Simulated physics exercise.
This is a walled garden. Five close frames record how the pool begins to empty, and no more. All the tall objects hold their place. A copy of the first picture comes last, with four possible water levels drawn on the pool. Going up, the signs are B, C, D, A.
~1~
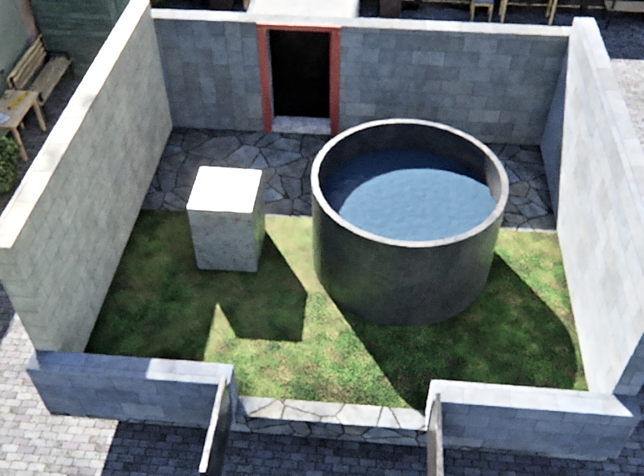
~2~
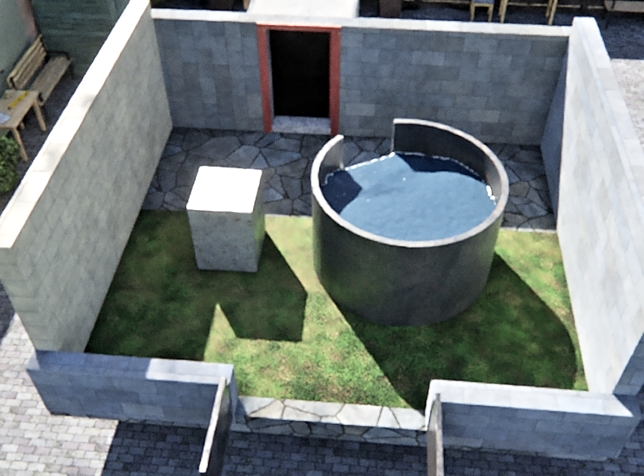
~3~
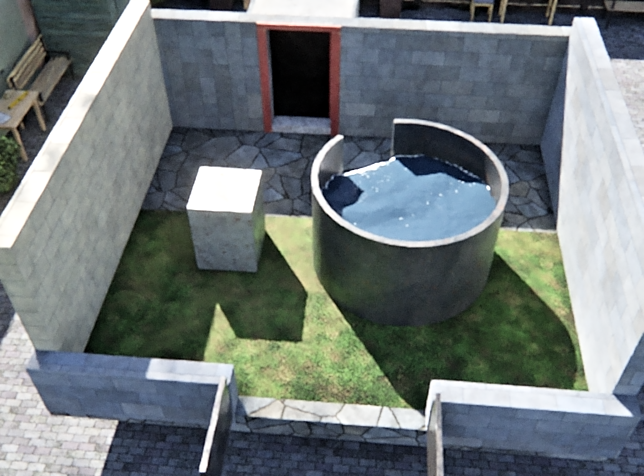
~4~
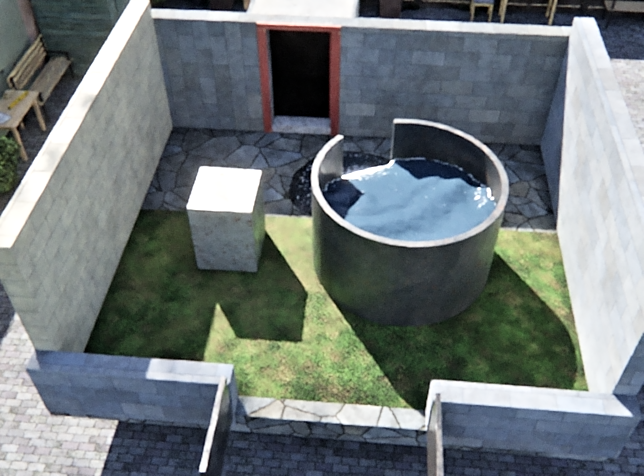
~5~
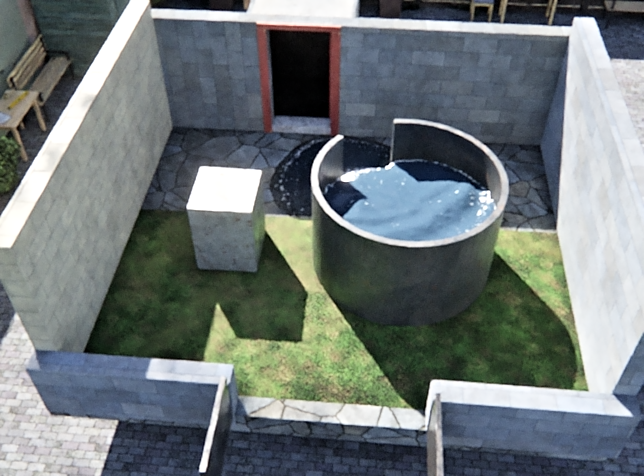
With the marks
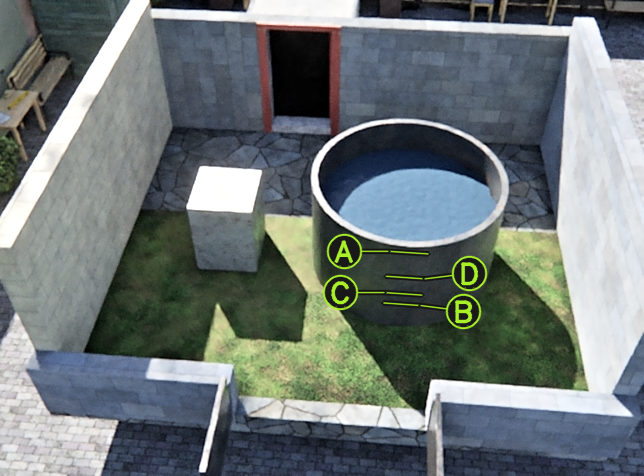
Water lies still in a round dark grey pool at the right of a walled garden, seen from a fixed, high viewpoint above the open front gate. Pale stone walls enclose grass, a white-topped block at left, and a paved strip before a red-framed doorway at the back. A gap appears in the pool's back rim, the water turns choppy and glinting, and a dark wet patch spreads over the paving behind it towards the left.
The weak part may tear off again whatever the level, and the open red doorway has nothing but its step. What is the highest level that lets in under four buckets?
That is line B.
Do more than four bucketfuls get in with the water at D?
Yes, that goes wrong.
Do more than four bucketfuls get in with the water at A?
Yes, that goes wrong.
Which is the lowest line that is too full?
Line C.
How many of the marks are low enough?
One of the four.
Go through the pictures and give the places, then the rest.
Water in the pool at rest, its middle at (406, 203); foot of the red doorway at (302, 133); open gate at (332, 369).
Water covers 1 % of the ground, its front hidden from here.
Water covers 3 % of the ground, its front hidden from here.
Water covers 7 % of the ground and shows as far out as (299, 184).
Water covers 12 % of the ground and shows as far out as (289, 170).
On the marked copy, A at (408, 252); B at (401, 304); C at (403, 293); D at (405, 277); from the bottom up B, C, D, A.
Choosing A, dozens of bucketfuls pour in.
Choosing B, a bucket or two gets in.
Choosing C, about 8 bucketfuls get in.
Choosing D, dozens of bucketfuls pour in.
